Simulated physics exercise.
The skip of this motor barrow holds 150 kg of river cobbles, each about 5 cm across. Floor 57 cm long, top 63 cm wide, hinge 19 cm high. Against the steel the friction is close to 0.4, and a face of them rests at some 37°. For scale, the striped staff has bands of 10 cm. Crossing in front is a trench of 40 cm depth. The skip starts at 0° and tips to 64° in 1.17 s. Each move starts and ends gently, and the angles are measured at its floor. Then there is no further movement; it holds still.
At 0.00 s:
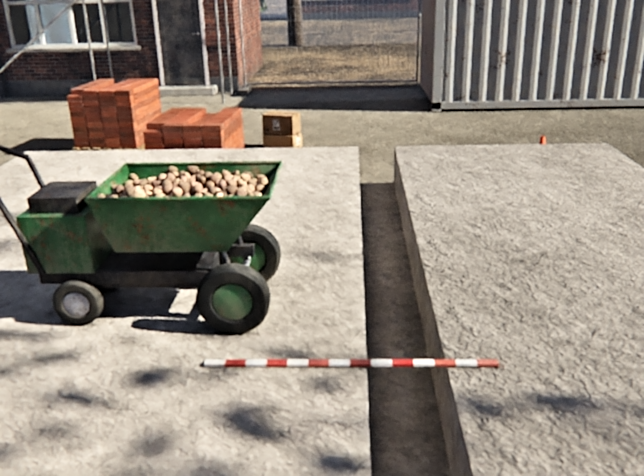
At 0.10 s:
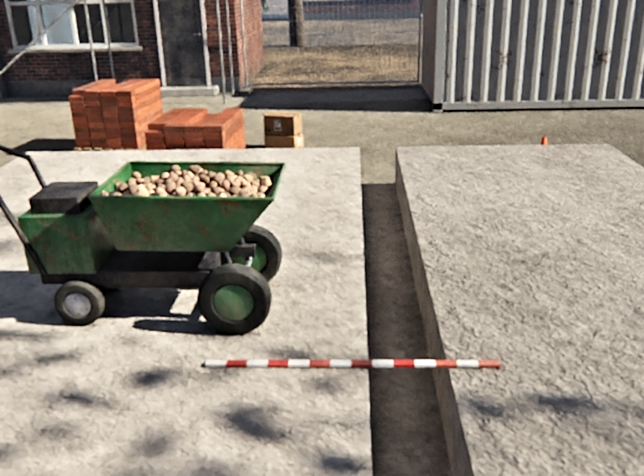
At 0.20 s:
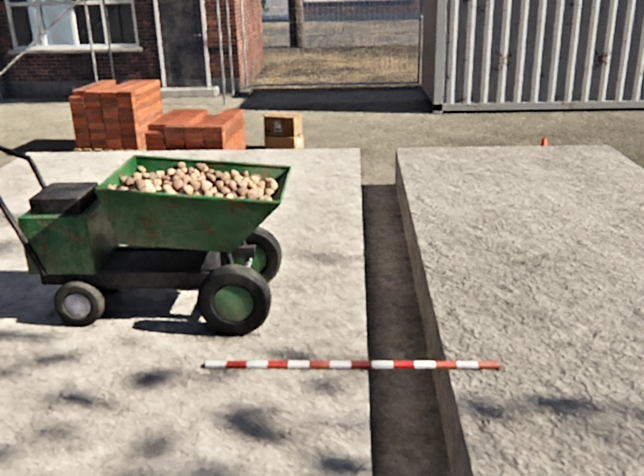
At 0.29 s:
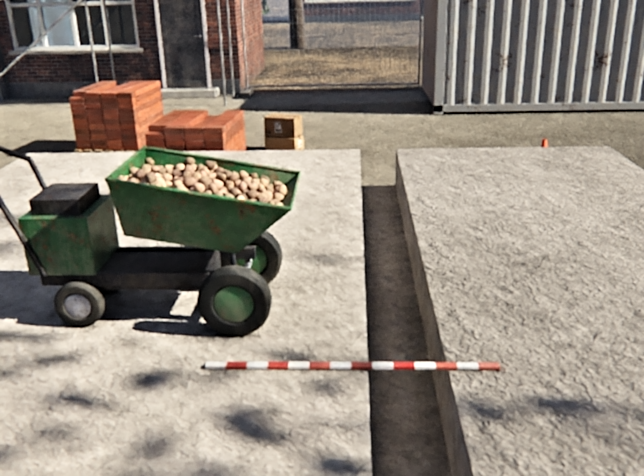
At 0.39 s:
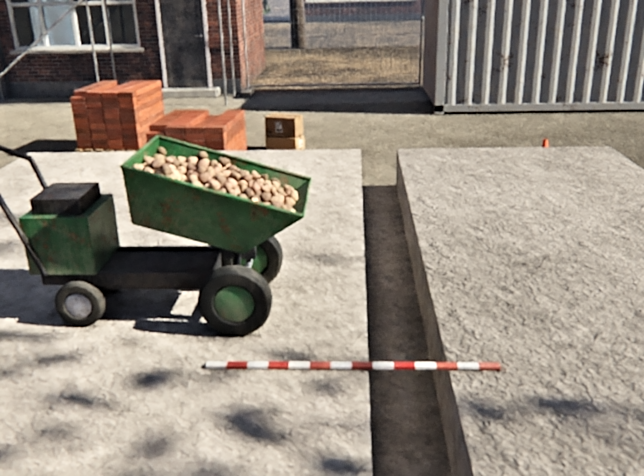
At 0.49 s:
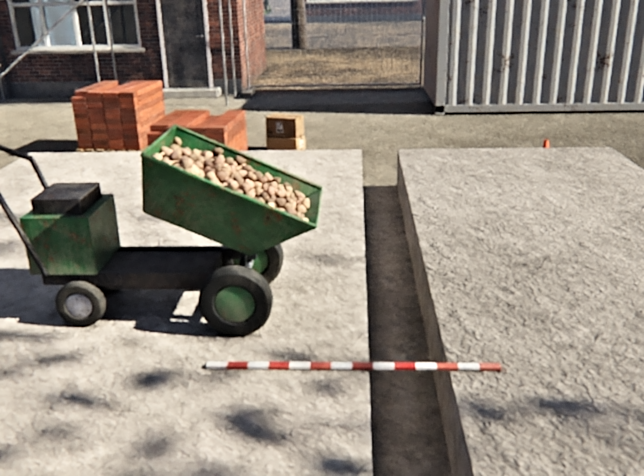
A green motor barrow's skip, loaded with river cobbles, tilts steadily to the right.
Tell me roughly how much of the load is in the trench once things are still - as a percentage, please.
I would put it at 97 %.
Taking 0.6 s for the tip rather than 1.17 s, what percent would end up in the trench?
In that case some 90 per cent.
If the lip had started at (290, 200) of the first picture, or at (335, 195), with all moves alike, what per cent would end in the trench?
About 90 per cent first, then about 50 per cent.
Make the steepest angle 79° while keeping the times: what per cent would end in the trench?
In that case some 95 per cent.
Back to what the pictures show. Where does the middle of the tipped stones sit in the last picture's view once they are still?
Their middle ends up near (398, 354).
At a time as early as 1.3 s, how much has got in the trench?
25 per cent, give or take.
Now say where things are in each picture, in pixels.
In the first frame, the skip is at 0°, its lip at (269, 198); the top of the load is at (206, 178).
In the second frame, the skip is at 1°, its lip at (273, 199); the top of the load is at (194, 177); the stones move at 0.2 m/s on average.
In the third frame, the skip is at 5°, its lip at (280, 203); the top of the load is at (182, 175); the stones move at 0.4 m/s on average.
The fourth frame shows lip at (291, 209), floor tilted 10°, highest stones at (172, 169); the stones move at 0.6 m/s on average.
In the fifth frame, the skip is at 17°, its lip at (303, 217); the top of the load is at (164, 161); the stones move at 0.7 m/s on average.
In the sixth frame, the skip is at 24°, its lip at (316, 227); the top of the load is at (178, 152); the stones move at 0.7 m/s on average.
After 0.9 s the floor is at 54°; 100 % in the skip; the foremost stones are at (348, 251).
After 1.3 s the floor is at 64°; 71 % in the skip, 3 % short of the trench, 26 % in the trench; the foremost stones are at (427, 346).
After 1.6 s the floor is at 64°; 39 % in the skip, 2 % short of the trench, 59 % in the trench, 1 % past the trench; the foremost stones are at (450, 335).
After 3.6 s the floor is at 64°; 1 % in the skip, 2 % short of the trench, 97 % in the trench, 1 % past the trench; the foremost stones are at (461, 320).
